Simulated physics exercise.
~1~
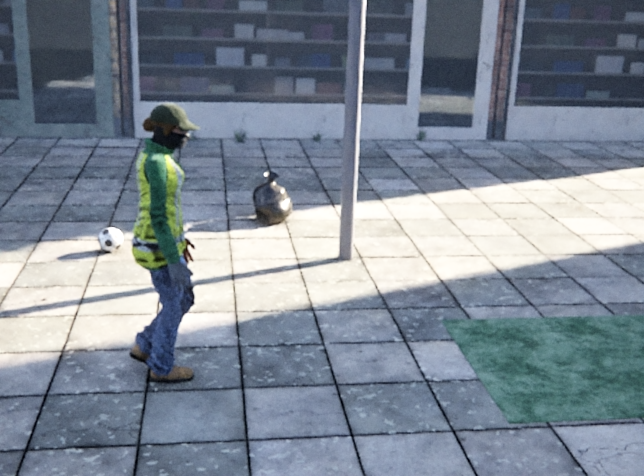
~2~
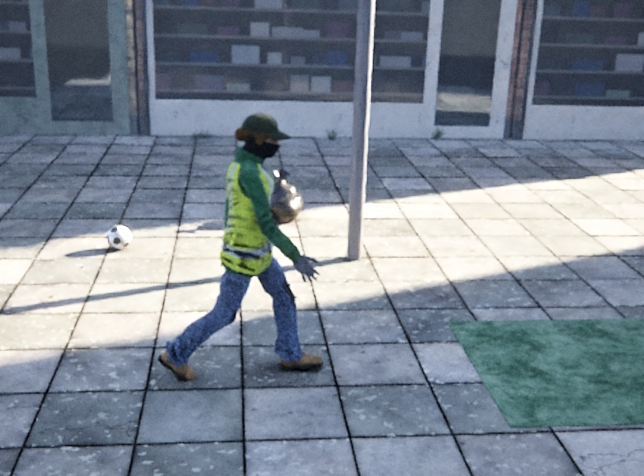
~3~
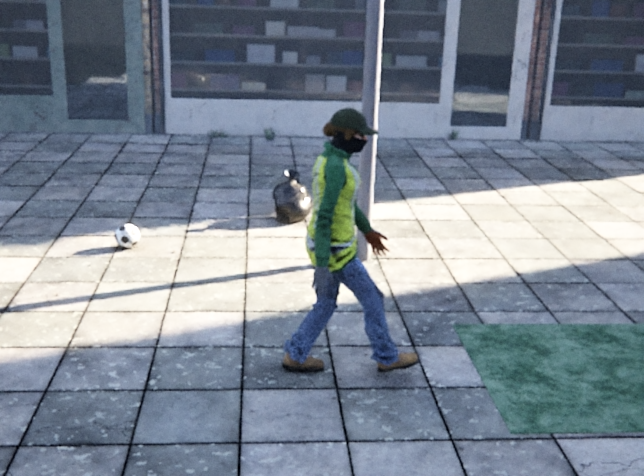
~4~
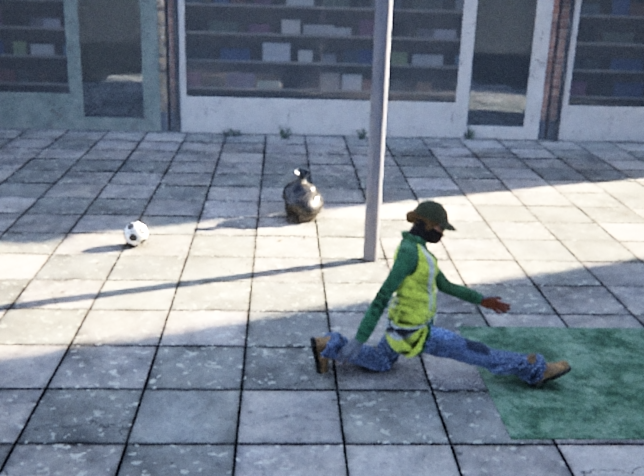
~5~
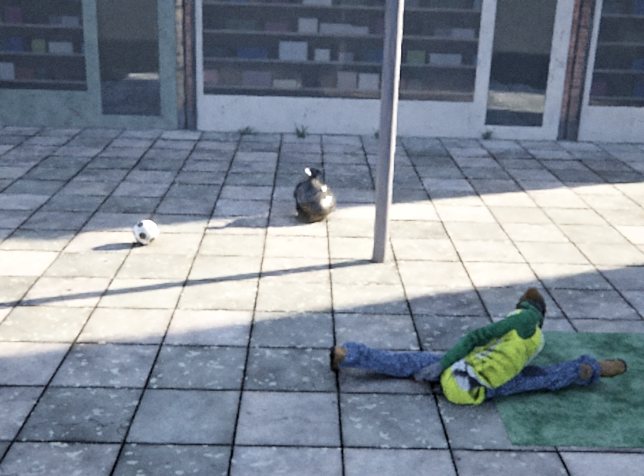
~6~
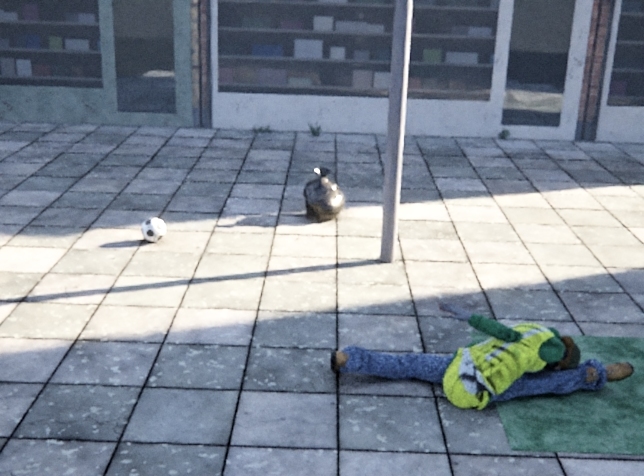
A person in a cap, dark face covering and yellow-green vest walked right across a paved square, slid into a wide split at a green mat, then folded forward and ended lying low, head past the mat's near edge and hips short of it.
